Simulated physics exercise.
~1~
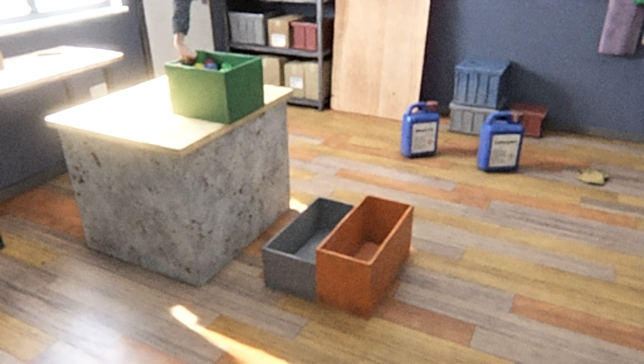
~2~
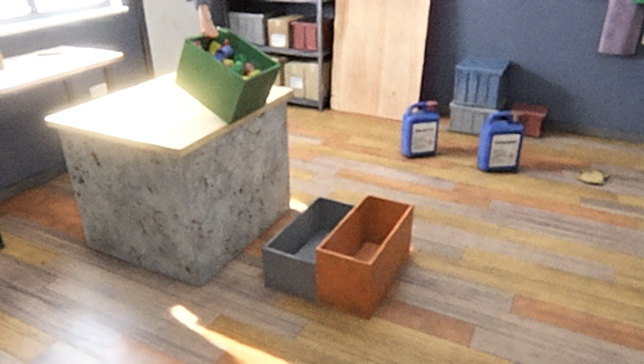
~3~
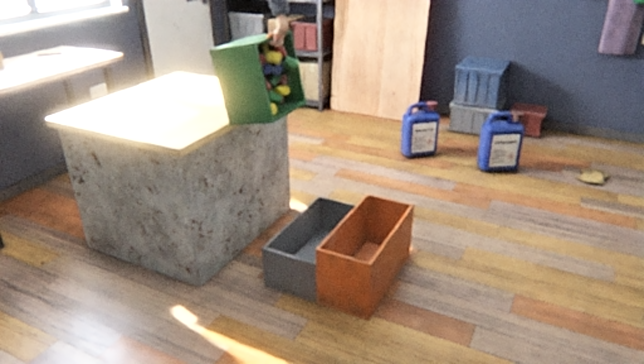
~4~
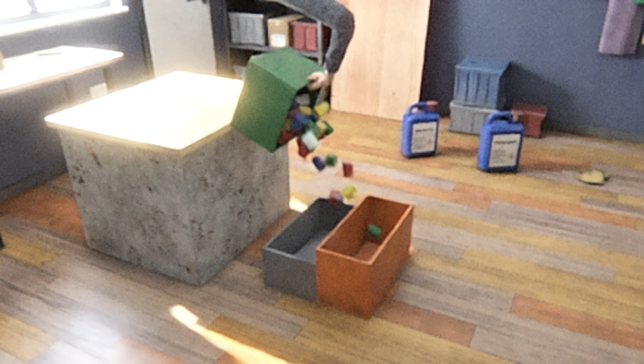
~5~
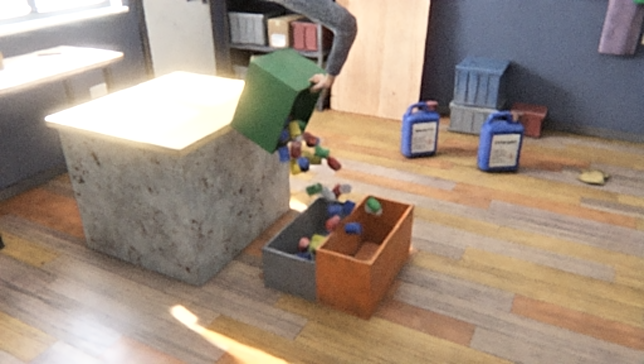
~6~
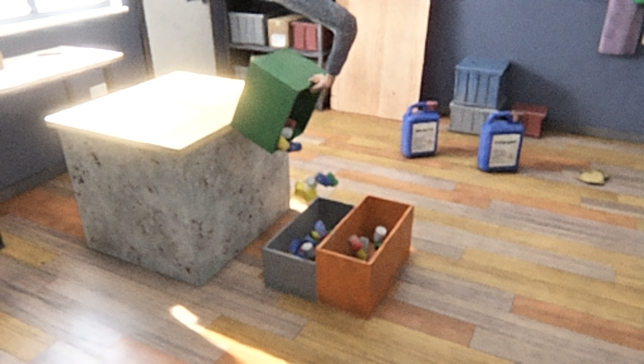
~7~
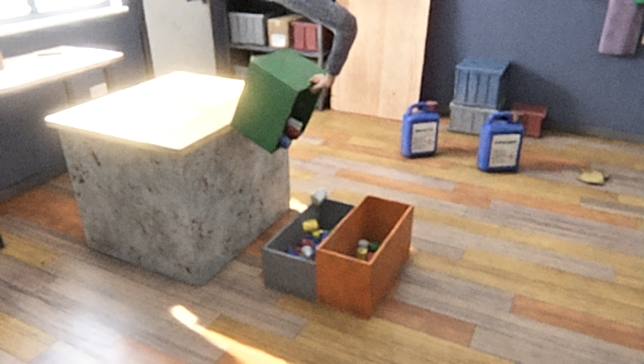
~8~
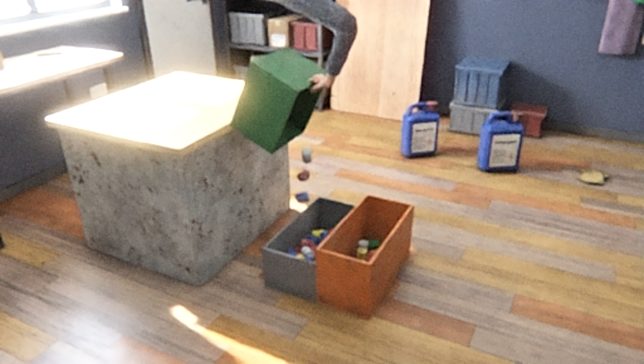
A green box full of small colourful pieces was tipped over the right edge of a bench by someone's hand, spilling them into the grey tub and orange trough below, and it stayed tilted as the last few dropped, with more landing in the grey tub.
